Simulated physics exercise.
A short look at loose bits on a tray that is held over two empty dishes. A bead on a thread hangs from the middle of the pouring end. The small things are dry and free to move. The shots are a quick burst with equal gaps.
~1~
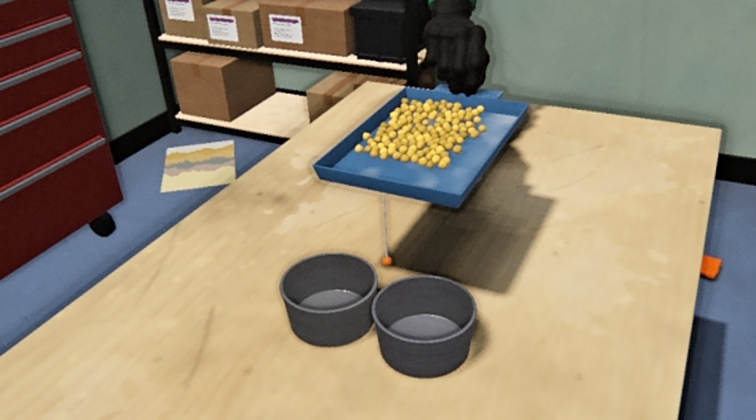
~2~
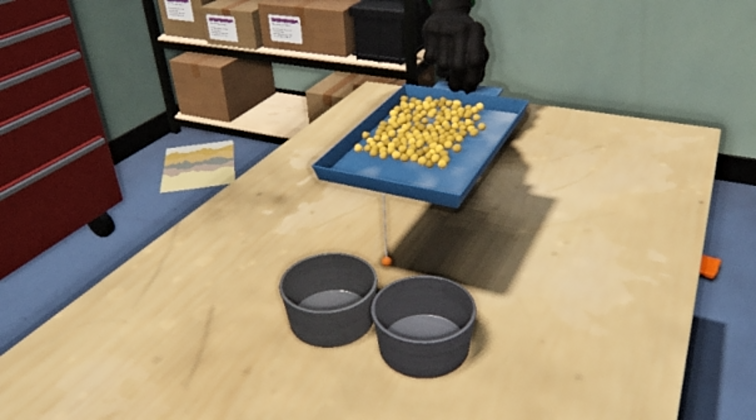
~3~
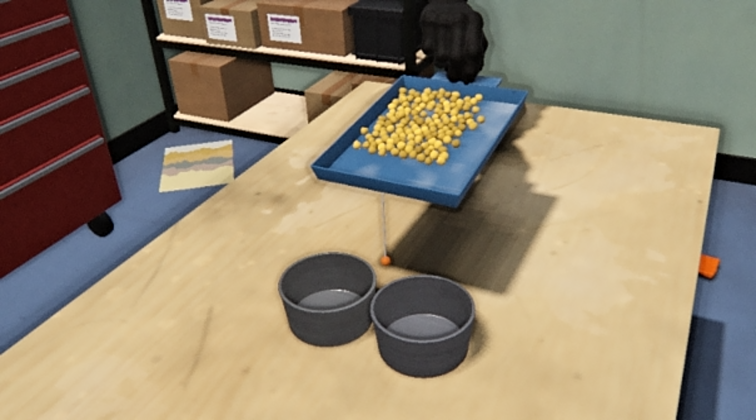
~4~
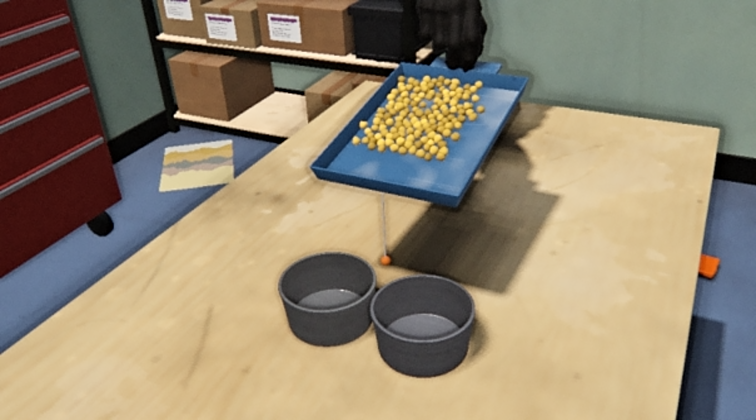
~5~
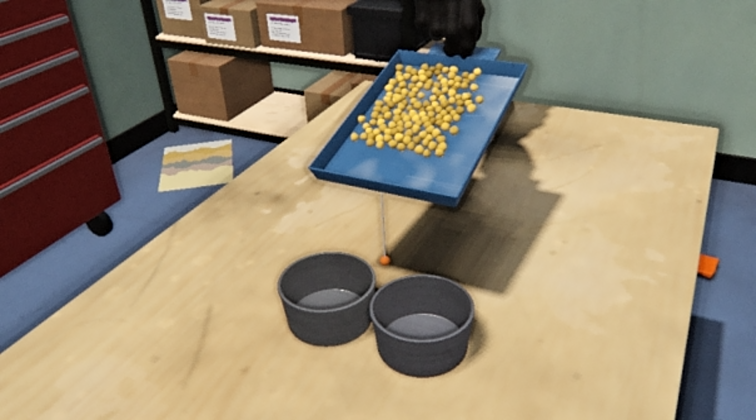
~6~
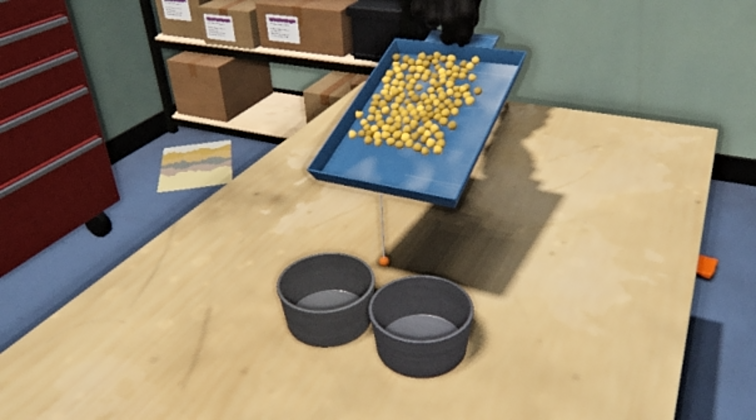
A blue tray of small yellow balls started out level above two empty dark dishes, then a black hand steadily raised its far end into a clear slope, with the balls still gathered toward the top.
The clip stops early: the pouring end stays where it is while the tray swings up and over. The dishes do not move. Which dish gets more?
Fuller: The left dish.
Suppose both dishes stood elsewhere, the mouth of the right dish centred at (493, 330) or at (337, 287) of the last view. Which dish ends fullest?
In turn: The left-hand dish; the dish on the right.
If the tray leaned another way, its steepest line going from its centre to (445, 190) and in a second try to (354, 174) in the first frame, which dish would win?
One: The dish on the right. Two: The left-hand dish.
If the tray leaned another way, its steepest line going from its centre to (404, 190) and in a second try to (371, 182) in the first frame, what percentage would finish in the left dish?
Near 30 % and 70 %.
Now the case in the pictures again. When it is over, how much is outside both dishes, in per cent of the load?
Close to 10 per cent.
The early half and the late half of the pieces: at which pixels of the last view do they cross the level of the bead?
Around (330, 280) and then (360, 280).
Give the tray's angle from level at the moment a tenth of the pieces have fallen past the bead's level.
Near 90 degrees.
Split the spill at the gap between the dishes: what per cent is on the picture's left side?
Roughly 70 in a hundred.
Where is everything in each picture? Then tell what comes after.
In the first picture, corners of the pouring end near (318, 164) and (458, 192), level; middle of the load near (422, 129), puffed corn balls; left dish near (306, 325); right dish near (404, 355); bead on its thread near (387, 261).
In the second picture, corners of the pouring end near (317, 164) and (457, 192), level; middle of the load near (422, 128).
In the third picture, corners of the pouring end near (316, 164) and (456, 192), tipped barely, level across its low end; middle of the load near (420, 122).
In the fourth picture, corners of the pouring end near (315, 165) and (455, 192), tipped a little, level across its low end; middle of the load near (420, 113).
In the fifth picture, corners of the pouring end near (314, 166) and (454, 193), tipped a little, level across its low end; middle of the load near (418, 105).
In the sixth picture, corners of the pouring end near (313, 167) and (453, 195), tipped clearly, level across its low end; middle of the load near (416, 98); left dish near (303, 325); right dish near (401, 355).
Shortly afterwards, tray tipped steeply; all but a few on the tray; only a few in the air.
Next, tray tipped right over; the bulk on the tray; only a few in the right dish; a little in the left dish; only a few outside both.
Some moments later, tray tipped past a quarter turn; near a third in the right dish; near two thirds in the left dish; a little outside both.
In the end, tray tipped past a quarter turn; near a third in the right dish; near two thirds in the left dish; a little outside both.
